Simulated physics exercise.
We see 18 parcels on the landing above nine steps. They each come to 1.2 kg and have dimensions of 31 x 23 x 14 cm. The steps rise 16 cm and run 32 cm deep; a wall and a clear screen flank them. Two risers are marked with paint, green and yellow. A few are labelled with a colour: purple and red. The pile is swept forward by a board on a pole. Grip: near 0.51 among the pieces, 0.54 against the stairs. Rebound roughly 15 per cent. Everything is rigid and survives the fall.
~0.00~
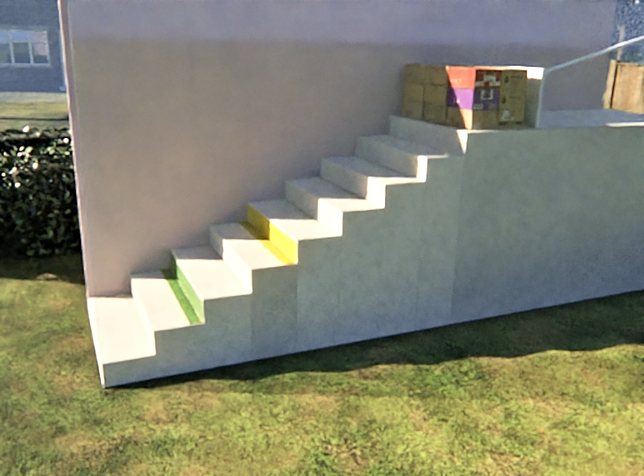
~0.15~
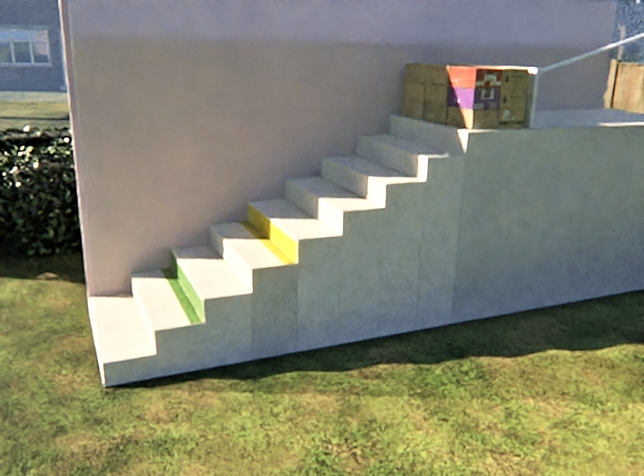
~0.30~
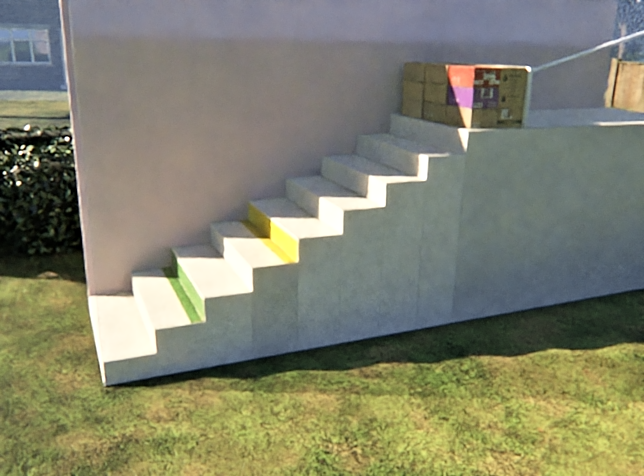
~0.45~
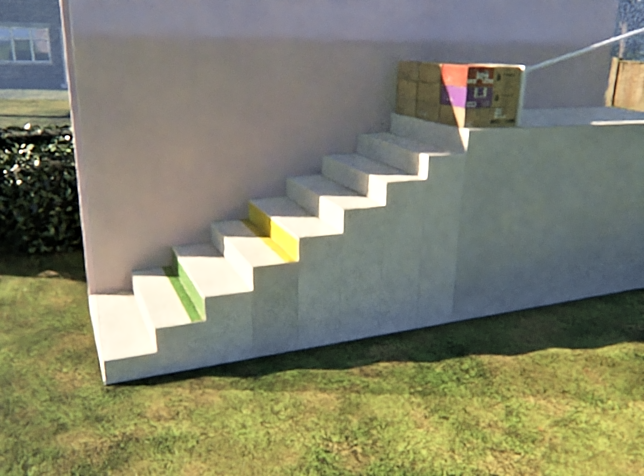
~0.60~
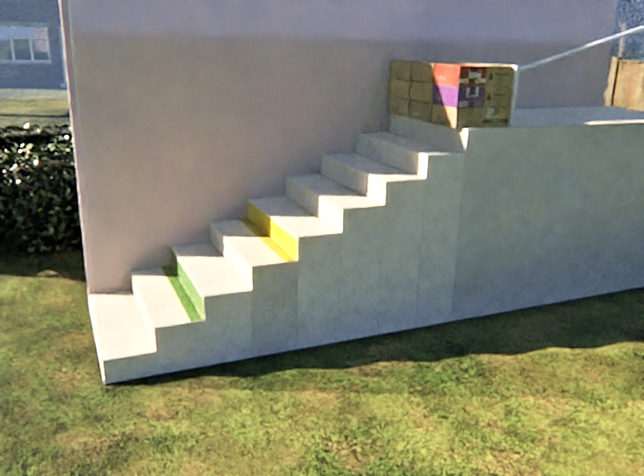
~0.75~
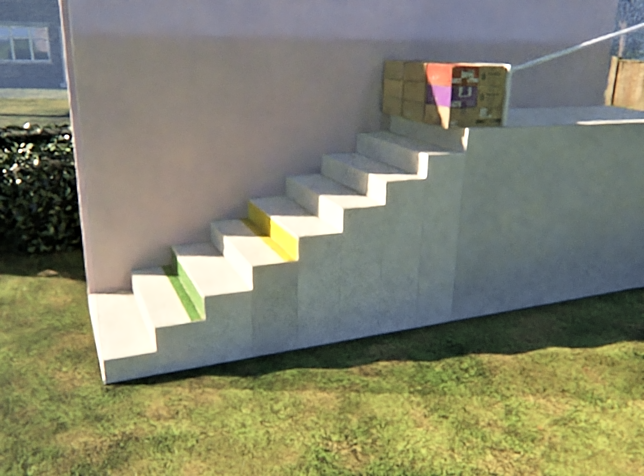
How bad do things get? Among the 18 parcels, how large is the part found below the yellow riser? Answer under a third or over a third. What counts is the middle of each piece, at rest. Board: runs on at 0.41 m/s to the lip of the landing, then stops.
Less than a third of them.
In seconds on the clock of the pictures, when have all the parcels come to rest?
It all settles by about 4.0 s.
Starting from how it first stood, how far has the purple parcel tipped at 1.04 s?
It's at some 20 degrees.
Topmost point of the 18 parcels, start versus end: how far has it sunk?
Something like 28 cm, give or take.
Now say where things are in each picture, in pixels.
In the first frame (places mark the middle of the side facing us), board (543, 81) 65 cm from the edge; yellow riser, near end, (284, 259); green riser, near end, (192, 318); purple parcel (486, 100); red parcel (461, 78); nothing disturbed.
Board (537, 81) 59 cm from the edge; red parcel (462, 78), in the second frame.
Board (531, 80) 53 cm from the edge; purple parcel (486, 99) shifted 15 mm; red parcel (461, 77) shifted 14 mm; 17 disturbed, none below the yellow riser, in the third frame.
Board (524, 79) 47 cm from the edge; purple parcel (479, 98) shifted 8 cm; red parcel (454, 76) shifted 8 cm; 18 disturbed, none below the yellow riser, in the fourth frame.
Board (517, 78) 40 cm from the edge; purple parcel (472, 97) shifted 14 cm; red parcel (446, 75) shifted 14 cm; 18 disturbed, none below the yellow riser, in the fifth frame.
Board (510, 78) 34 cm from the edge; yellow riser, near end, (285, 256); green riser, near end, (193, 315); purple parcel (464, 97) shifted 20 cm; red parcel (439, 75) shifted 20 cm; 18 disturbed, none below the yellow riser, in the sixth frame.
After 1.04 s, none of the 18 parcels below the yellow riser, 18 disturbed; purple parcel leaning 22°, 54 mm lower; red parcel leaning 22°, 57 mm lower.
After 1.50 s, none of the 18 parcels below the yellow riser, 18 disturbed; purple parcel on its side; red parcel on its side.
After 2.34 s, 1 of the 18 parcels below the yellow riser; red parcel upside down; purple parcel upside down.
At rest (4.1 s), 2 of the 18 parcels below the yellow riser; purple parcel upside down; red parcel on its side. That is 11 per cent. As the last picture would show them, middles, purple parcel near (346, 192), red parcel near (312, 211).
